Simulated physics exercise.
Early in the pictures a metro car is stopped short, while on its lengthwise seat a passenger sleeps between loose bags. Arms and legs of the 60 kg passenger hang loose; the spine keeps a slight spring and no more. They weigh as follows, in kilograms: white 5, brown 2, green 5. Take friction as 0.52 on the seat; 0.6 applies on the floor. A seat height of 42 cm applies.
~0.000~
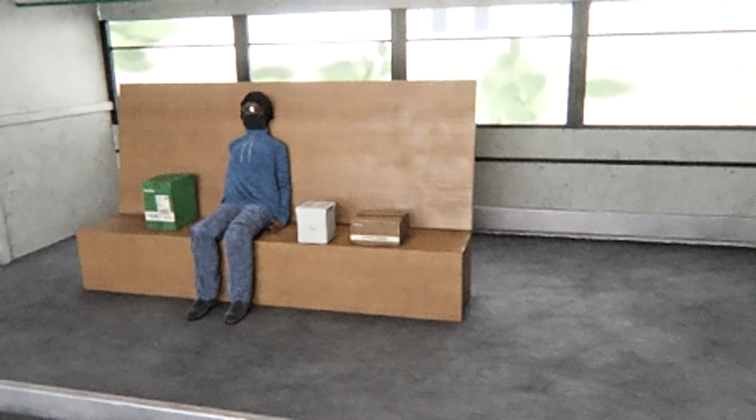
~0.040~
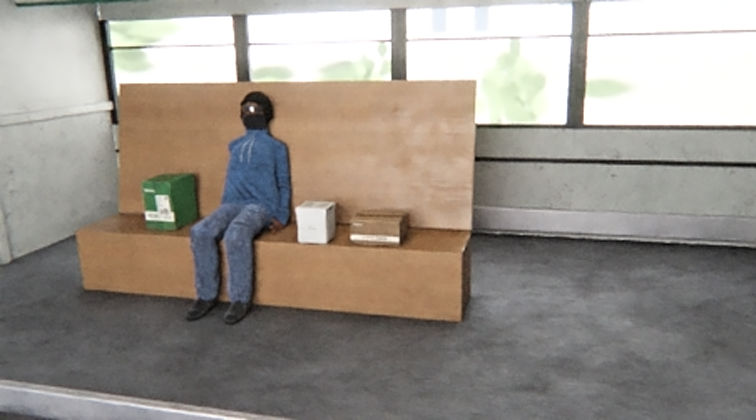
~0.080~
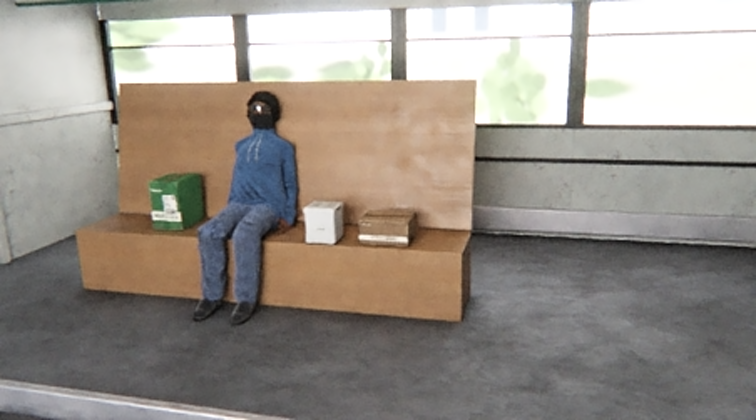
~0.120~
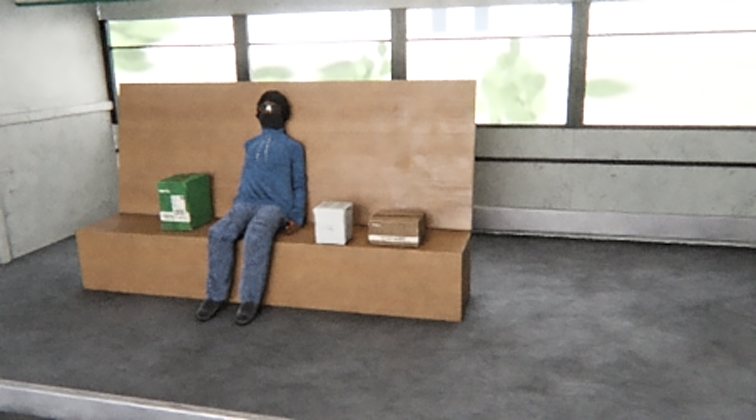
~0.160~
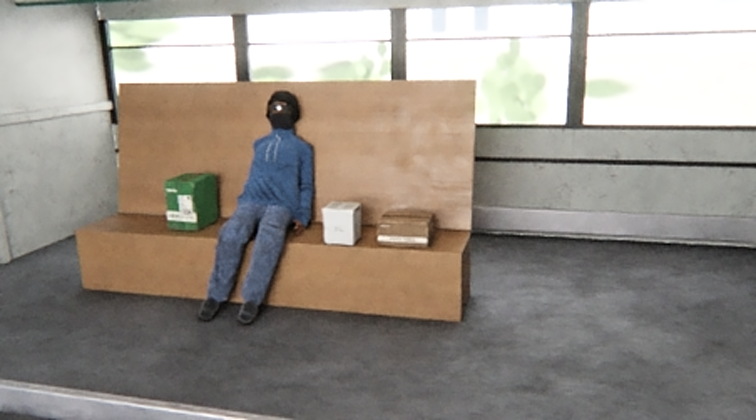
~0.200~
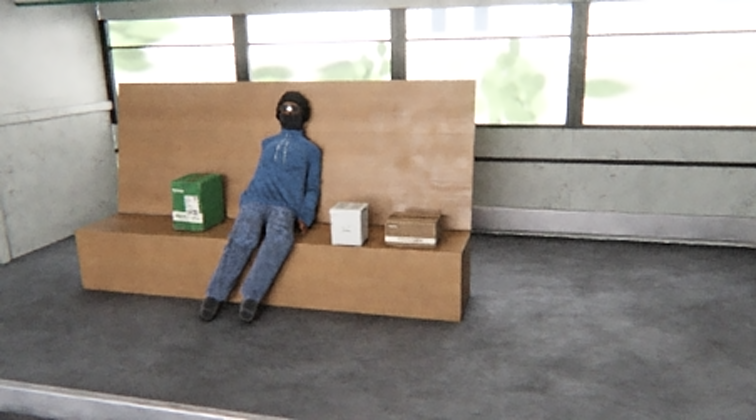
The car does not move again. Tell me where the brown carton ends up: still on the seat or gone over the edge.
The brown carton is still up there.
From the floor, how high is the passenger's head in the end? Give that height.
Head height at the end: Near 50 cm.
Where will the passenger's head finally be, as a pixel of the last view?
End point: Roughly (384, 223) in the last view.
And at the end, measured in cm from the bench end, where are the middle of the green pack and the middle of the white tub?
Short side for both: Green pack 170 cm, white tub 50 cm.
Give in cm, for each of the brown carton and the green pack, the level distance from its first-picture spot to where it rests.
Moved: Brown carton 35, green pack 35.
After 0.40 s the brown carton is 20 cm short of the bench end, tilted 0°, near (433, 230) in the last picture's view.
After 0.65 s the brown carton is 20 cm short of the bench end, tilted 0°, near (433, 230) in the last picture's view; the white tub 57 cm short of the bench end, tilted 0°.
After 1.05 s the brown carton is 20 cm short of the bench end, tilted 0°, near (433, 230) in the last picture's view; the white tub 53 cm short of the bench end, tilted 0°.
At rest, 2.2 s, white tub stays on; brown carton stays on; green pack stays on; passenger's hips keep to the seat.
